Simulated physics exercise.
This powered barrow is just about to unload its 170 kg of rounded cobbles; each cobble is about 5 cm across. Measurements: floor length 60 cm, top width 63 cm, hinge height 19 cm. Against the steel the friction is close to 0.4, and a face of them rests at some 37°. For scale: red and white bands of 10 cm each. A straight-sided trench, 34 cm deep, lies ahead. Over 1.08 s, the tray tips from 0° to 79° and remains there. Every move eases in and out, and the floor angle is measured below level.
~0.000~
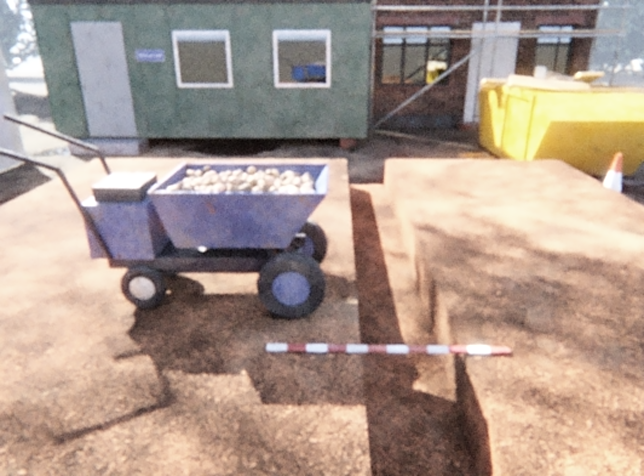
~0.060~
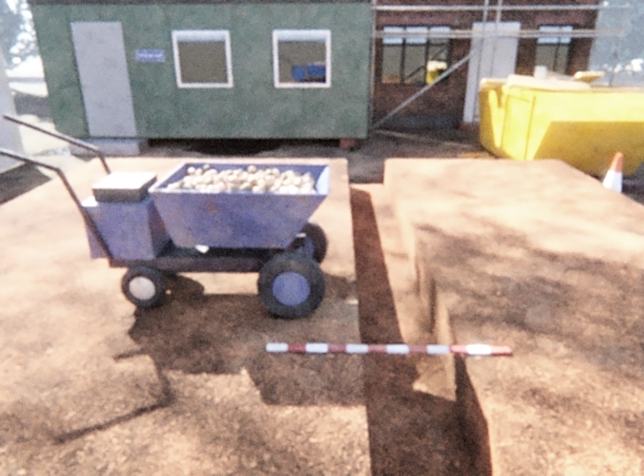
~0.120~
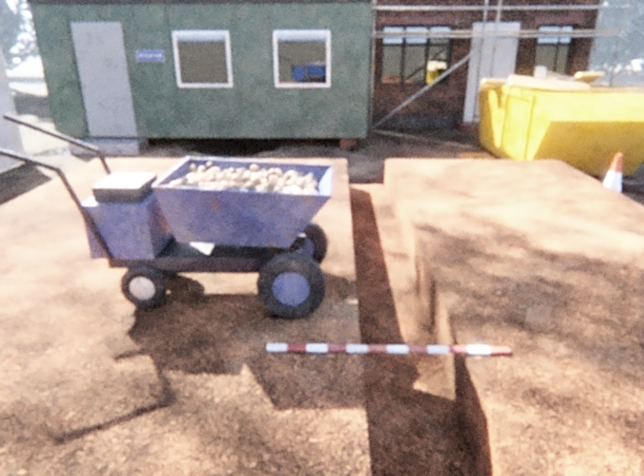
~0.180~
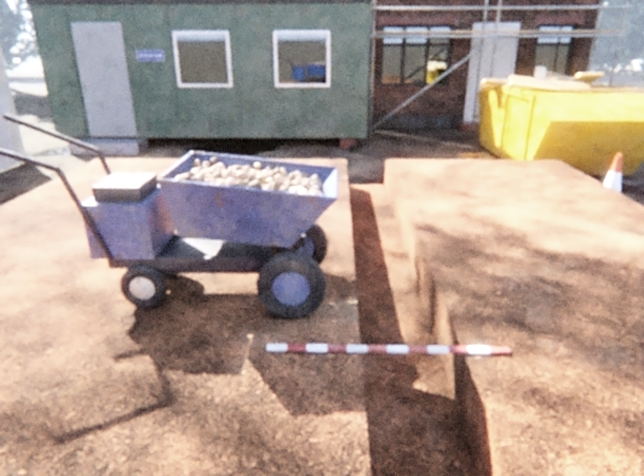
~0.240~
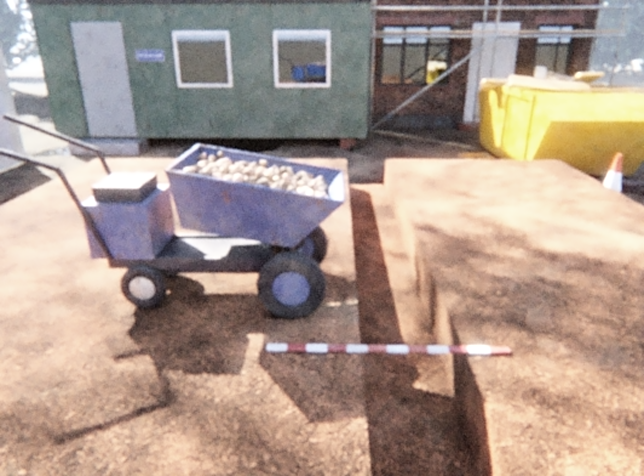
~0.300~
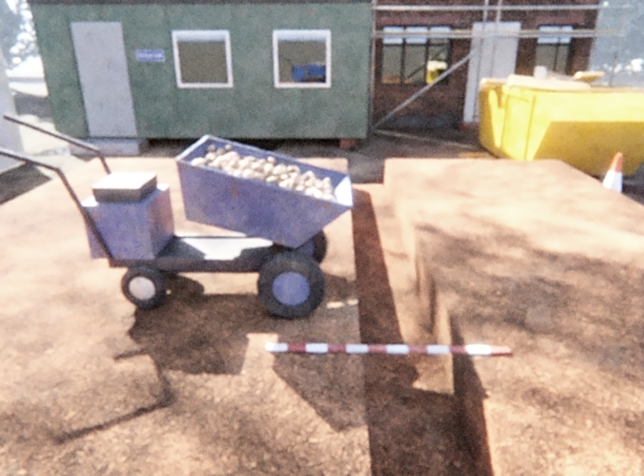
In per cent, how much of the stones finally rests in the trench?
Roughly 89 per cent of them.
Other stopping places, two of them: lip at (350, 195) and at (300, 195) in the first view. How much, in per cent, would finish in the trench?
About 65 per cent from the first spot, about 100 from the second.
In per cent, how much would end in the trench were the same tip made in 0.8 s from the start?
Near 80 per cent.
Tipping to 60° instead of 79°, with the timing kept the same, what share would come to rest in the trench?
About 60 per cent would end up in the trench.
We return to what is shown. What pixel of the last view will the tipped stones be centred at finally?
Somewhere near pixel (411, 328).
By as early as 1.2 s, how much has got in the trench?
Roughly 45% by that time.
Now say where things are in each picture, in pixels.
In the first frame, lip at (326, 194), floor tilted 0°, highest stones at (235, 177).
In the second frame, lip at (327, 195), floor tilted 1°, highest stones at (235, 176); the stones move at 0.2 m/s on average.
In the third frame, lip at (331, 196), floor tilted 3°, highest stones at (219, 175); the stones move at 0.4 m/s on average.
In the fourth frame, lip at (337, 199), floor tilted 6°, highest stones at (213, 169); the stones move at 0.5 m/s on average.
In the fifth frame, the tray is at 10°, its lip at (344, 202); the top of the load is at (217, 163); the stones move at 0.7 m/s on average.
In the sixth frame, the tray is at 15°, its lip at (352, 207); the top of the load is at (218, 156); the stones move at 0.8 m/s on average.
After 0.8 s the floor is at 67°; 100 % in the tray; the foremost stones are at (400, 254).
After 1.2 s the floor is at 79°; 49 % in the tray, 45 % in the trench, 7 % past the trench; the foremost stones are at (478, 293).
After 1.5 s the floor is at 79°; 14 % in the tray, 75 % in the trench, 11 % past the trench; the foremost stones are at (544, 276).
After 3.5 s the floor is at 79°; 0 % in the tray, 89 % in the trench, 11 % past the trench; the foremost stones are at (599, 269).
